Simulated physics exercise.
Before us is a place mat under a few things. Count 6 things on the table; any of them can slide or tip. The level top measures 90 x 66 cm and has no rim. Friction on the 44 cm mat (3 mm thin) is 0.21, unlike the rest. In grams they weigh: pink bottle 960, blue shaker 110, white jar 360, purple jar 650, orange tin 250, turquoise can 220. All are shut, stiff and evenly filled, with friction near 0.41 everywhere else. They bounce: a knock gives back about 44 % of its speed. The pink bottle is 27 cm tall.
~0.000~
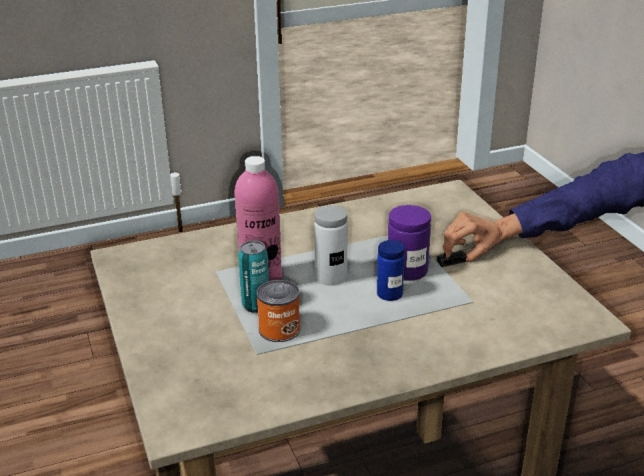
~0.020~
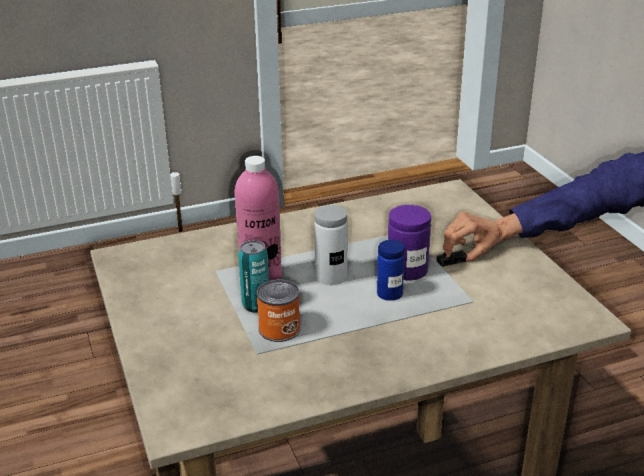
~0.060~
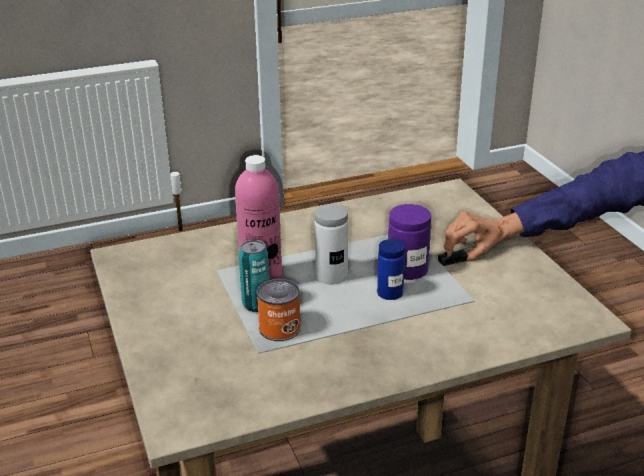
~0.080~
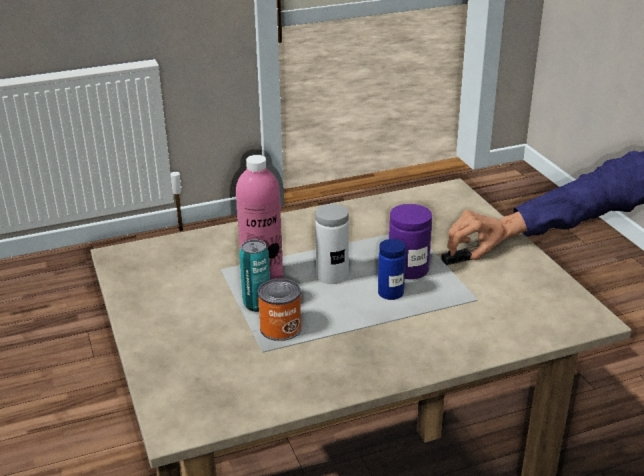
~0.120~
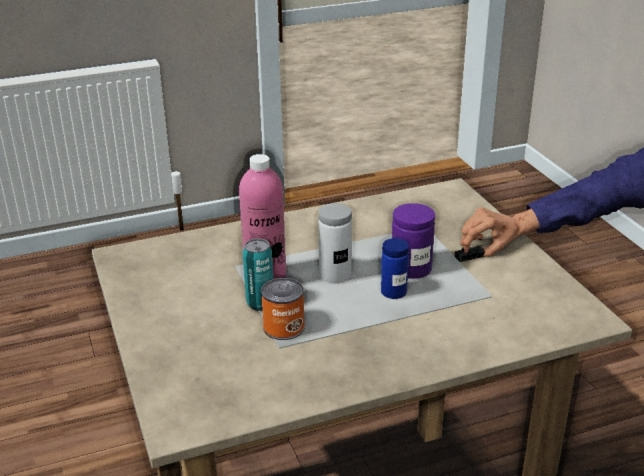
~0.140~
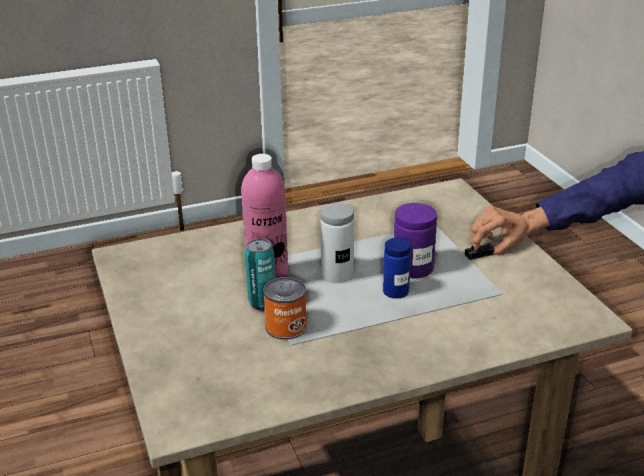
The video shows a hand at the right of a table holding the edge of a pale mat beneath six containers, at first barely moving, then pulling it a little to the right as the upright containers shift slightly the same way.
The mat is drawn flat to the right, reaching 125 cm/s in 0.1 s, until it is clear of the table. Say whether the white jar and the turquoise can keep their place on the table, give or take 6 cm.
The white jar leaves its spot and the turquoise can stays put.
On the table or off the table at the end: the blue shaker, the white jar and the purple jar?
The blue shaker finishes off the table; the white jar ends on the table; the purple jar finishes off the table.
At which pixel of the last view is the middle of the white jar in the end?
Near (453, 237).
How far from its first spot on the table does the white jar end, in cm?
About 28 cm.
After 0.54 s, mat pulled 56 cm; white jar 27° off upright near (410, 227); turquoise can moved 2 cm near (266, 275); blue shaker 4° off upright.
After 0.84 s, mat pulled 88 cm; blue shaker and purple jar now off the table; white jar on its side near (451, 238); turquoise can moved 2 cm near (266, 275).
In the end (1.7 s), off the table, blue shaker and purple jar; toppled on the table, white jar; the other 3 under 6 cm from the start. At the end, from the last picture's camera, white jar near (452, 237), turquoise can near (266, 275).
